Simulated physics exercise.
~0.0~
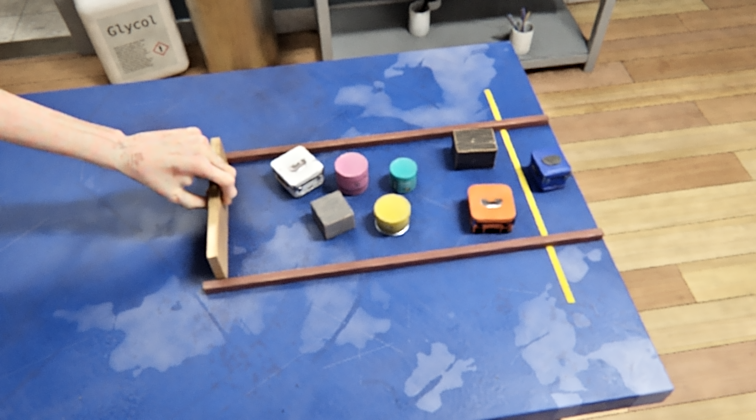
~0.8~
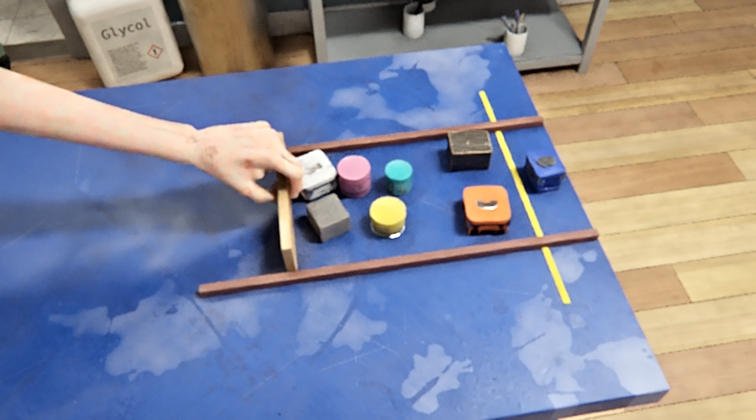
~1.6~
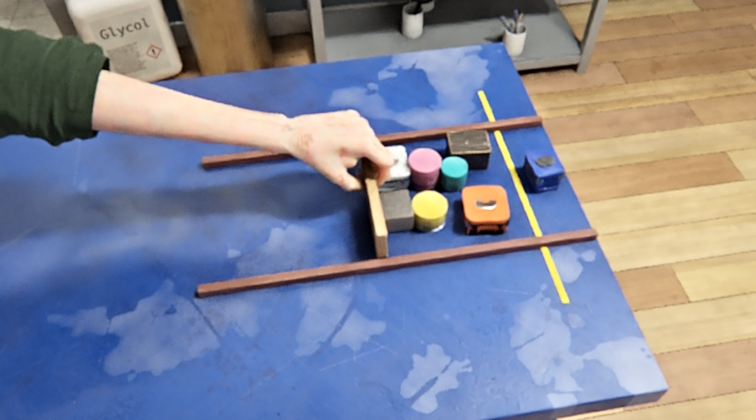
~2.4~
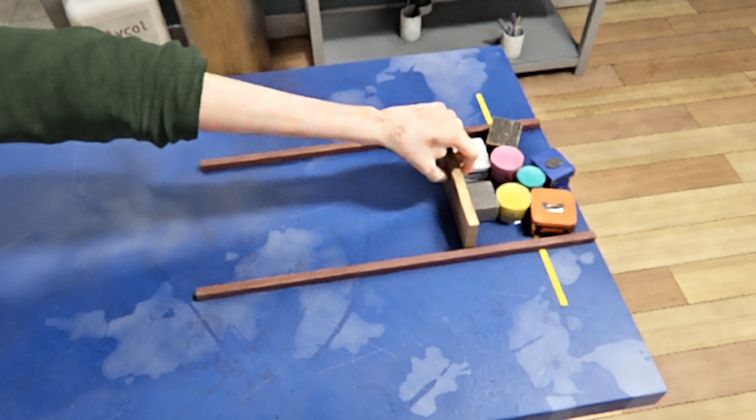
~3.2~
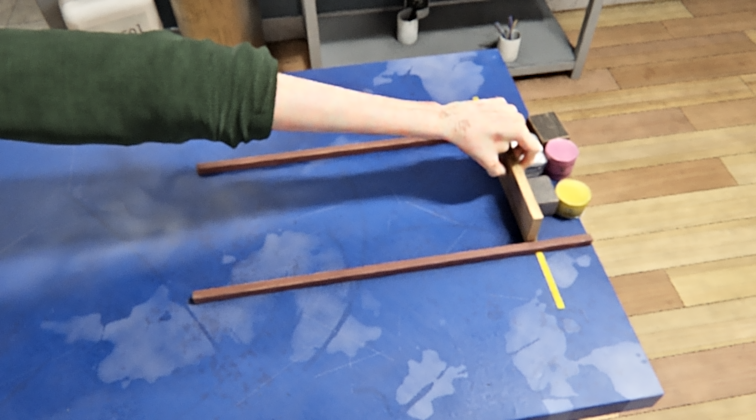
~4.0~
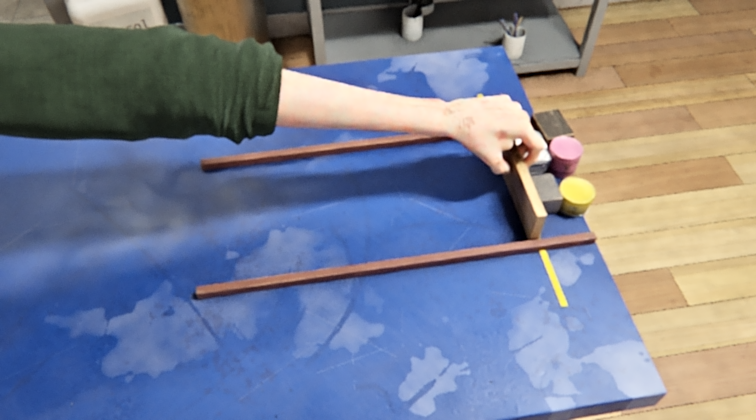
A hand pushed an upright wooden board rightward between two rails on a blue table, gathering small tubs, blocks and cases toward the edge, until the turquoise tub, orange case and blue case went over and the rest stayed bunched against the board.
